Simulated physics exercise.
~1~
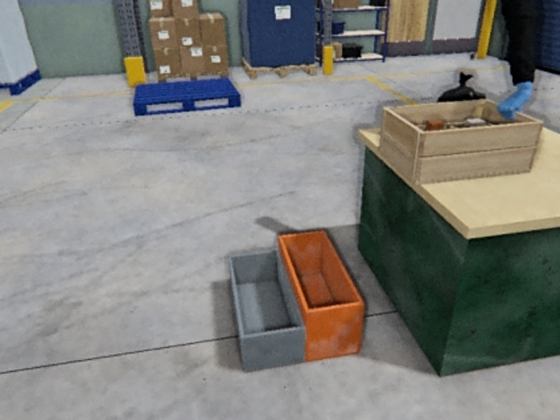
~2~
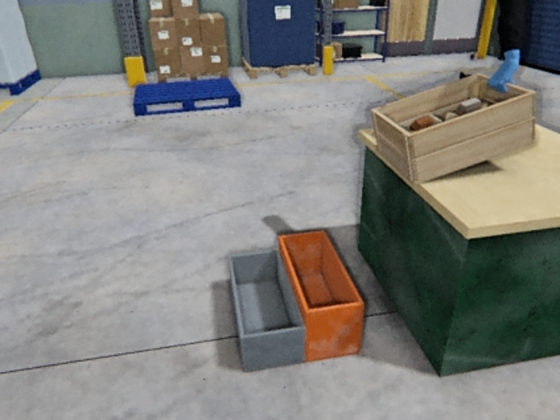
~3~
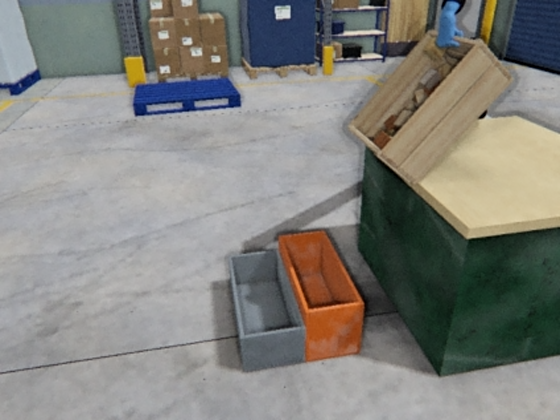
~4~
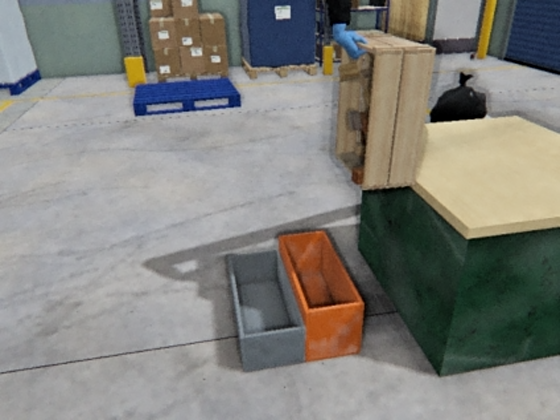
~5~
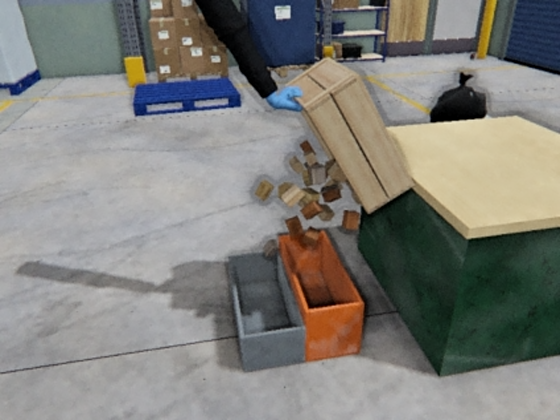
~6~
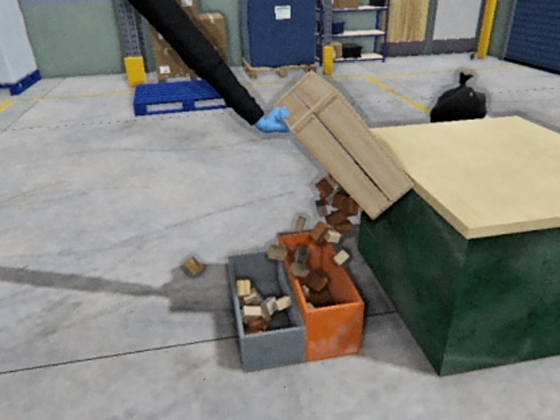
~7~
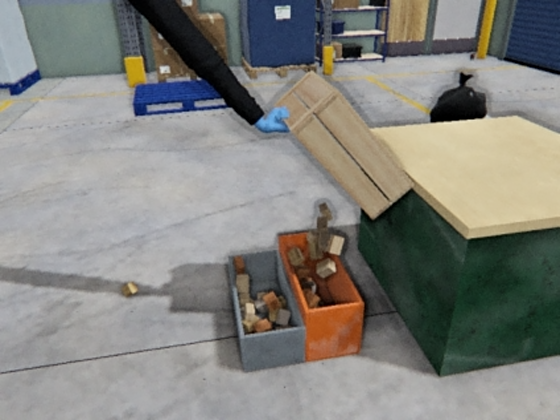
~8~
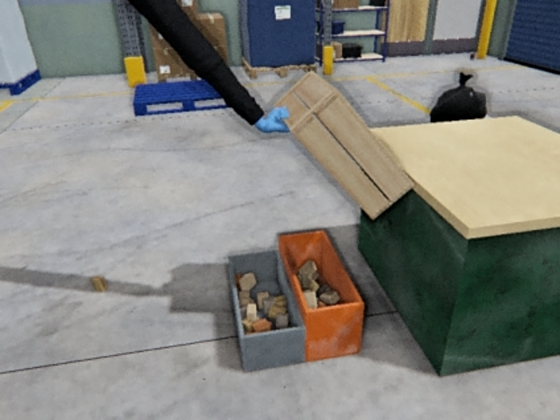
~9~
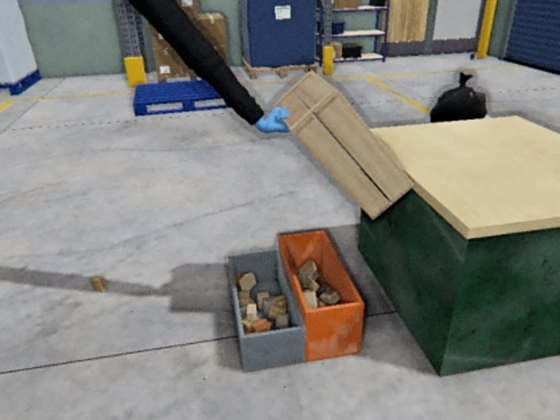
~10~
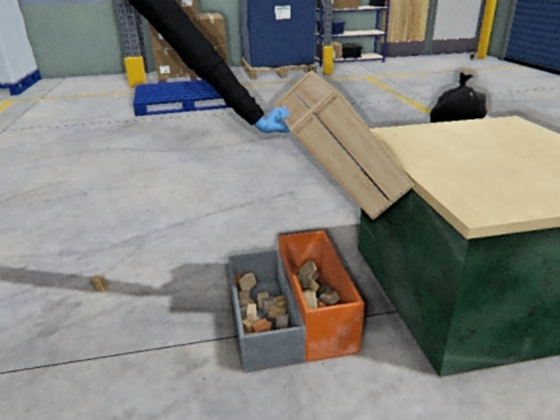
The clip opens on a wooden crate of small wooden blocks resting on a green bench with a pale top, above an orange tote and a grey tub standing side by side on a warehouse floor. A blue-gloved hand lifts the crate's far side and tips it leftward over the bench edge. As it swings past upright, blocks tumble out in a loose cluster. They drop into both containers, while one stray lands on the floor beyond the grey tub. The crate stays tilted, held by the dark-sleeved arm, and the blocks settle, most in the orange tote.
